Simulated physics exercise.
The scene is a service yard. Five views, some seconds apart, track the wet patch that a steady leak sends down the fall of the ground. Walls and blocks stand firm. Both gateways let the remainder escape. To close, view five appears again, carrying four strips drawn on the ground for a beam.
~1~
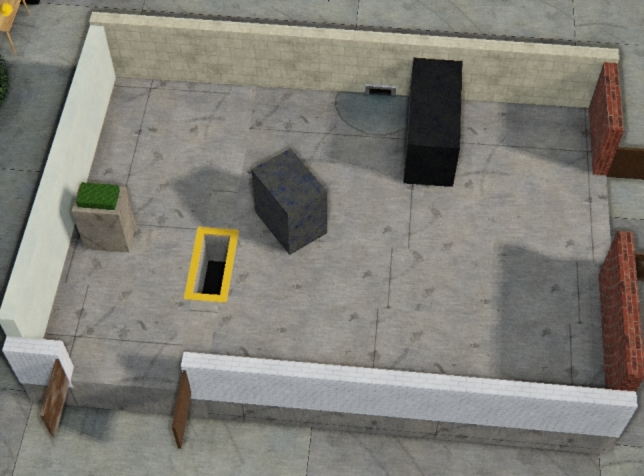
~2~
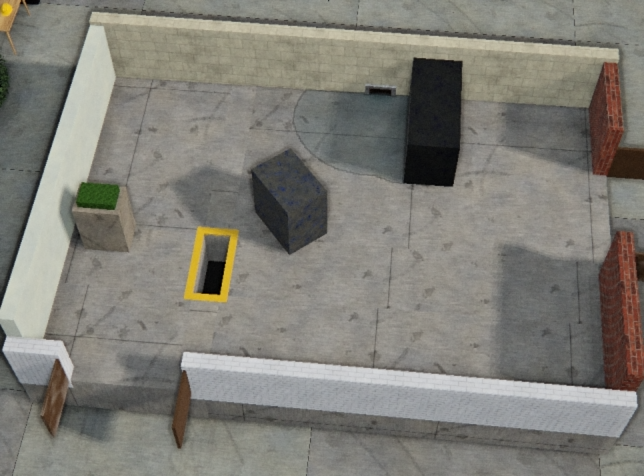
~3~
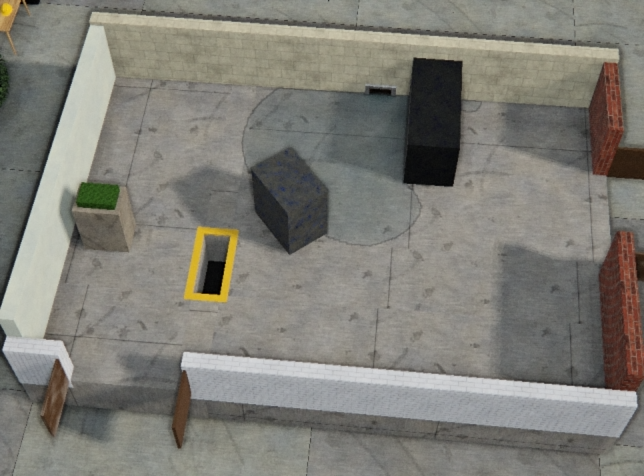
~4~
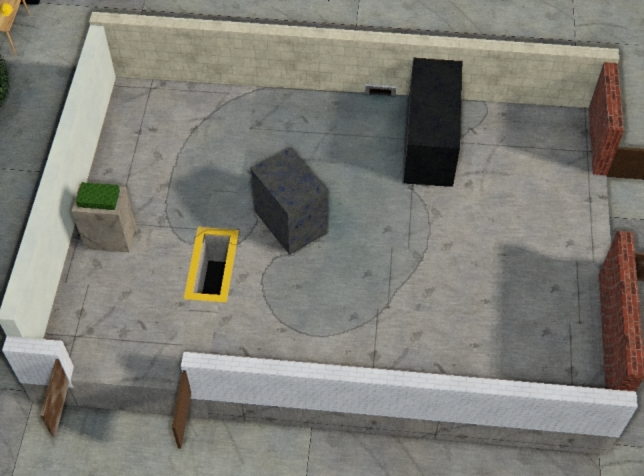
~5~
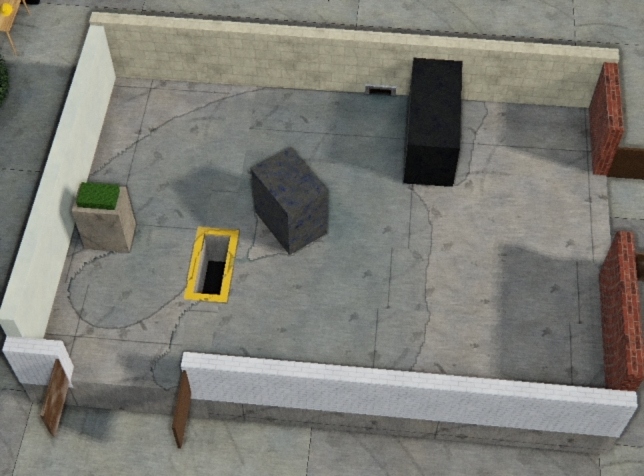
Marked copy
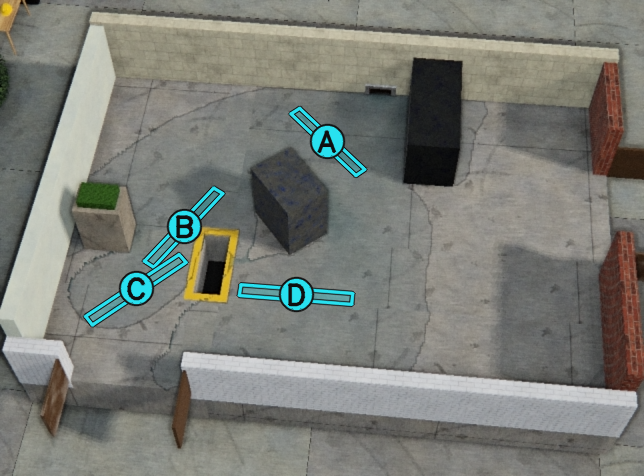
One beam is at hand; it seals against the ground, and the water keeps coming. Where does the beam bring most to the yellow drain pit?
I would pick spot D.
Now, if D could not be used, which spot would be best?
That would be B.
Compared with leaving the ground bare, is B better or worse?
Spot B is better.
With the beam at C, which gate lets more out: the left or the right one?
More leaves on the left.
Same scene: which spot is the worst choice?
Spot A.
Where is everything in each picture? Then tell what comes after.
Outfall at (381, 90); yellow drain pit at (212, 264); open gate at (132, 372); open gate at (596, 223); 2 % of the ground under water, visible out to (400, 126); yellow drain pit still dry, in the first frame.
In the second frame, 7 % of the ground under water, visible out to (389, 174); yellow drain pit still dry.
In the third frame, 16 % of the ground under water, visible out to (366, 240); yellow drain pit still dry.
In the fourth frame, 29 % of the ground under water, visible out to (308, 326); yellow drain pit still dry.
In the fifth frame, 48 % of the ground under water, visible out to (78, 297); yellow drain pit taking water.
In cyan, A from (295, 111) to (360, 172); B from (149, 264) to (218, 190); C from (89, 320) to (182, 258); D from (240, 290) to (352, 298).
With A, about 9 % of the stream goes into the yellow drain pit, about 91 % out by the gates.
With B, about 18 % of the stream goes into the yellow drain pit, about 81 % out by the gates.
With C, about 14 % of the stream goes into the yellow drain pit, about 85 % out by the gates.
With D, about 30 % of the stream goes into the yellow drain pit, about 70 % out by the gates.
